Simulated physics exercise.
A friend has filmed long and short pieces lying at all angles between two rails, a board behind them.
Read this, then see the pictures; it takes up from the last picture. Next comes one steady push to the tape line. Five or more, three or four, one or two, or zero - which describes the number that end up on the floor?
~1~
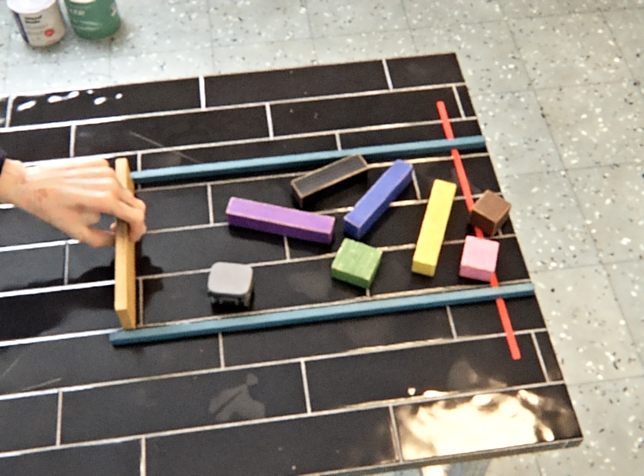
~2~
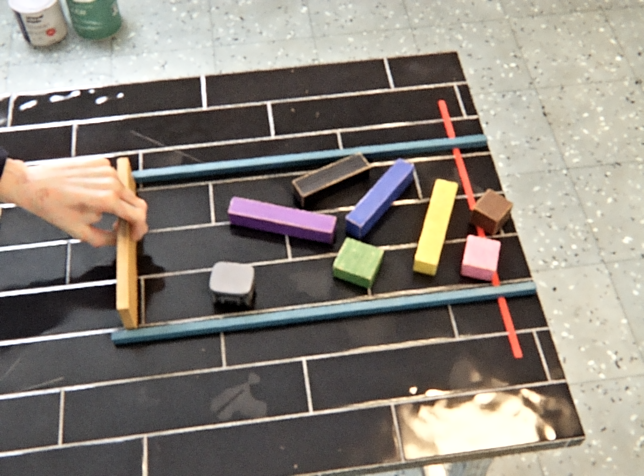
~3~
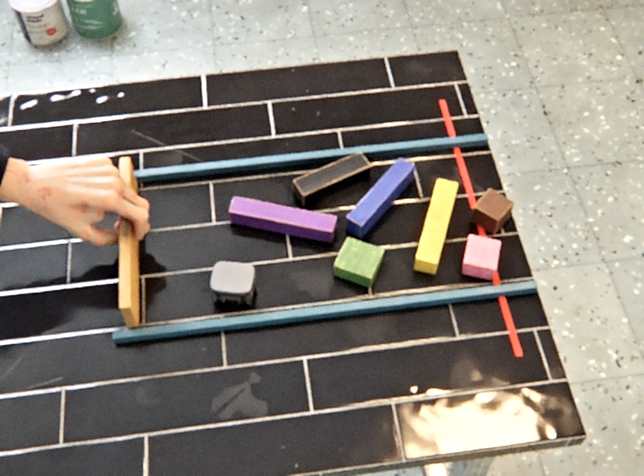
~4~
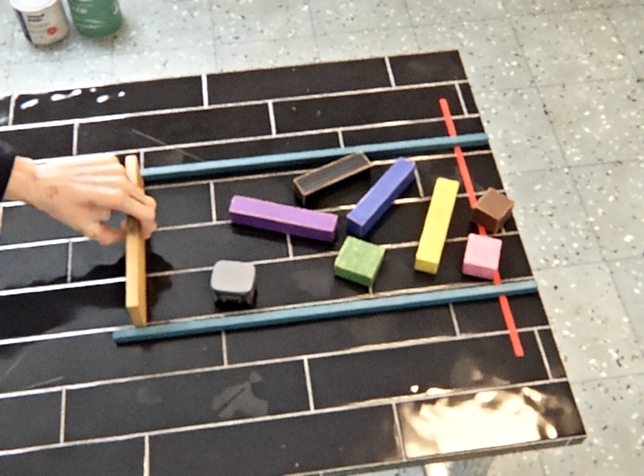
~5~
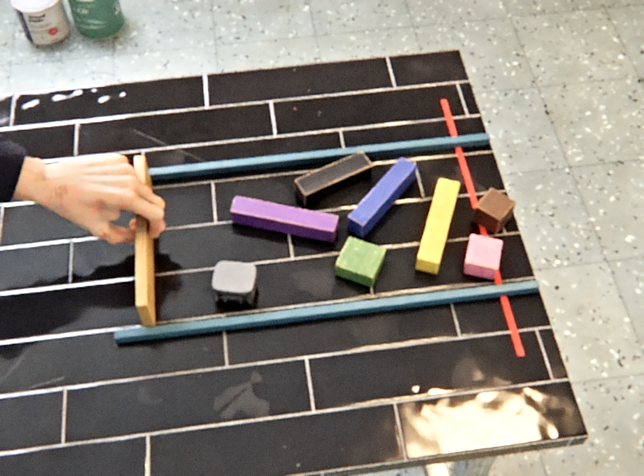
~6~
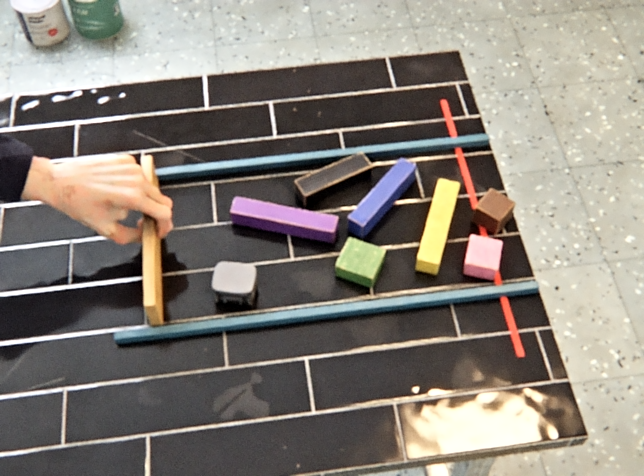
Expect a large batch, five at least, to go down.
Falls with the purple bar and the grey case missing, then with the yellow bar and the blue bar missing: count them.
You'd count 3 the first time and 5 the second time.
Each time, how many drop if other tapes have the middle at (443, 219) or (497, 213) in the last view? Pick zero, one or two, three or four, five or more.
Going one tape after another, I'd say three or four for the first and five or over for the second.
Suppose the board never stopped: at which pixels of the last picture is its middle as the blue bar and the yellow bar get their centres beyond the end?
First one: Around (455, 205). Other one: Around (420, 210).
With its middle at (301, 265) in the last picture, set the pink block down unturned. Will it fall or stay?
It topples off.
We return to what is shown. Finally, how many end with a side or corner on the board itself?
At rest, 1 are in contact.
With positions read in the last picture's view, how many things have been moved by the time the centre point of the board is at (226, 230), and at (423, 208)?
That makes 1 at the first spot and 8 at the second.
Soon after, none off yet; brown block at rest near (494, 212); pink block at rest near (483, 258); yellow bar at rest near (438, 226).
Then, none off yet; brown block at rest near (495, 212); pink block moved a little near (502, 254); yellow bar moved a little near (466, 224).
Further on, two off so far; brown block falling near (506, 341); pink block falling near (547, 399); yellow bar moved about its own width near (513, 202).
At rest, the number that fall off is five or more; fallen, purple bar, black stick, green block, blue bar, yellow bar, pink block and brown block.
